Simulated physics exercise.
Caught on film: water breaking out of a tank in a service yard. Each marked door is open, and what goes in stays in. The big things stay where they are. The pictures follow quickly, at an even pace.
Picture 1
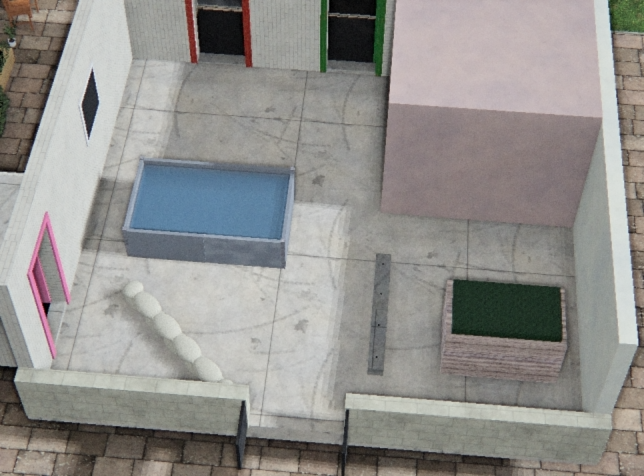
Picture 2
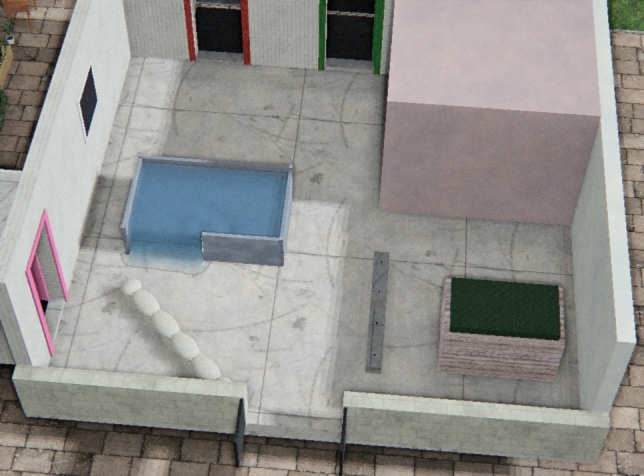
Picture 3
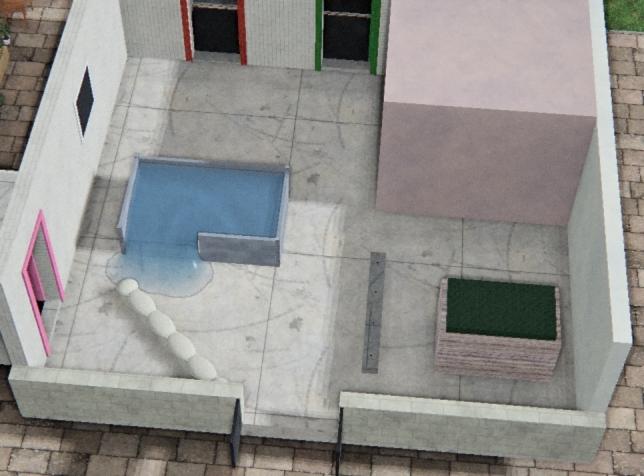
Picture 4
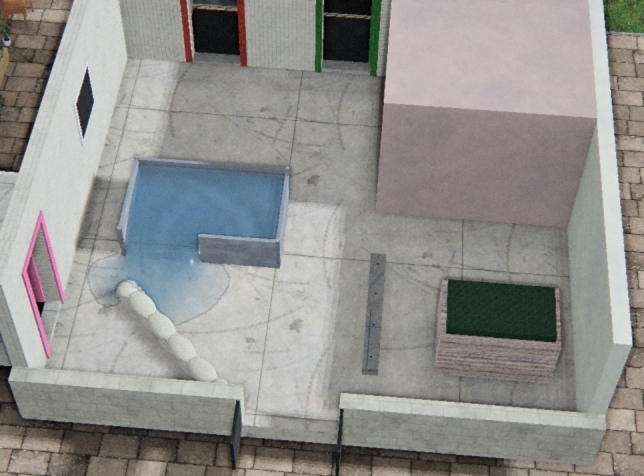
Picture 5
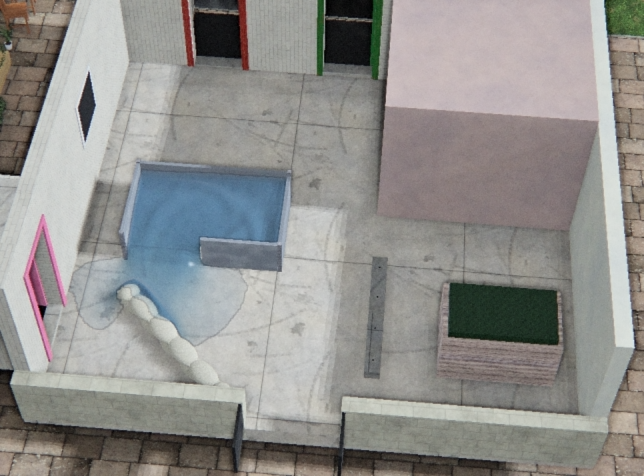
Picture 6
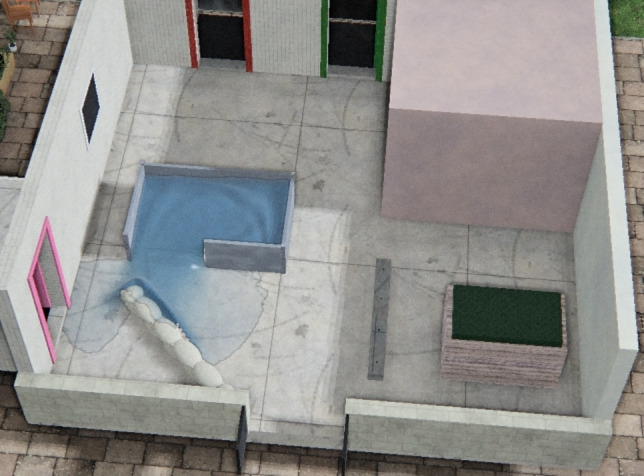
Water poured from a gap in the front left of a blue-filled tank in a walled yard, spread across the pale floor around a diagonal row of white rounded lumps, and crept rightward.
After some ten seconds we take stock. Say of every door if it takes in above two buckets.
One by one: The red door holds within the limit; the pink door floods; the green door holds within the limit.
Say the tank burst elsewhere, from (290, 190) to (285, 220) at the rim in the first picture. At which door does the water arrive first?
It is the green one.
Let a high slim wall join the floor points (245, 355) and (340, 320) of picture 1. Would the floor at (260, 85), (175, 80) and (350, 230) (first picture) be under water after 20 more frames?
As listed: No water, clear, under water.
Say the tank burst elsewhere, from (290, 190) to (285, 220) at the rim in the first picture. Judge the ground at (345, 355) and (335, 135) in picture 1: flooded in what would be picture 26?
One after the other: Under water, wet.
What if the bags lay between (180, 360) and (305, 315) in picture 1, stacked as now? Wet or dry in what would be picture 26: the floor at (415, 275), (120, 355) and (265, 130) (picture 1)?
One after the other: Not flooded, under water, dry.
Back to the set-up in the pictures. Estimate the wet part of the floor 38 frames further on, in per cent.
Close to 55 %.
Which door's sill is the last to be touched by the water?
That is the door marked green.
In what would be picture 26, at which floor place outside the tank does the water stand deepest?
Close to (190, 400).
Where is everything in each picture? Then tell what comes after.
The first frame shows still water in the water tank at (211, 202).
In the second frame, the front is at (127, 258), out from the gap at (166, 248).
In the third frame, the front is at (112, 272), out from the gap at (163, 249).
In the fourth frame, water pours out at (163, 251) and has run to (179, 320).
In the fifth frame, the front is at (189, 344), out from the gap at (165, 254).
In the sixth frame, the front is at (205, 363), out from the gap at (168, 255).
A moment on, water covers 15 % of the floor; the red door not reached, the pink door under two buckets in, the green door not reached.
Next, water covers 30 % of the floor; the red door not reached, the pink door over two buckets in, the green door not reached.
Then, water covers 40 % of the floor; the red door not reached, the pink door over two buckets in, the green door not reached.
Later, water covers 55 % of the floor; the red door not reached, the pink door far over two buckets in, the green door not reached.
In the end, water covers 80 % of the floor; the red door wet at the sill, nothing in, the pink door far over two buckets in, the green door wet at the sill, nothing in.
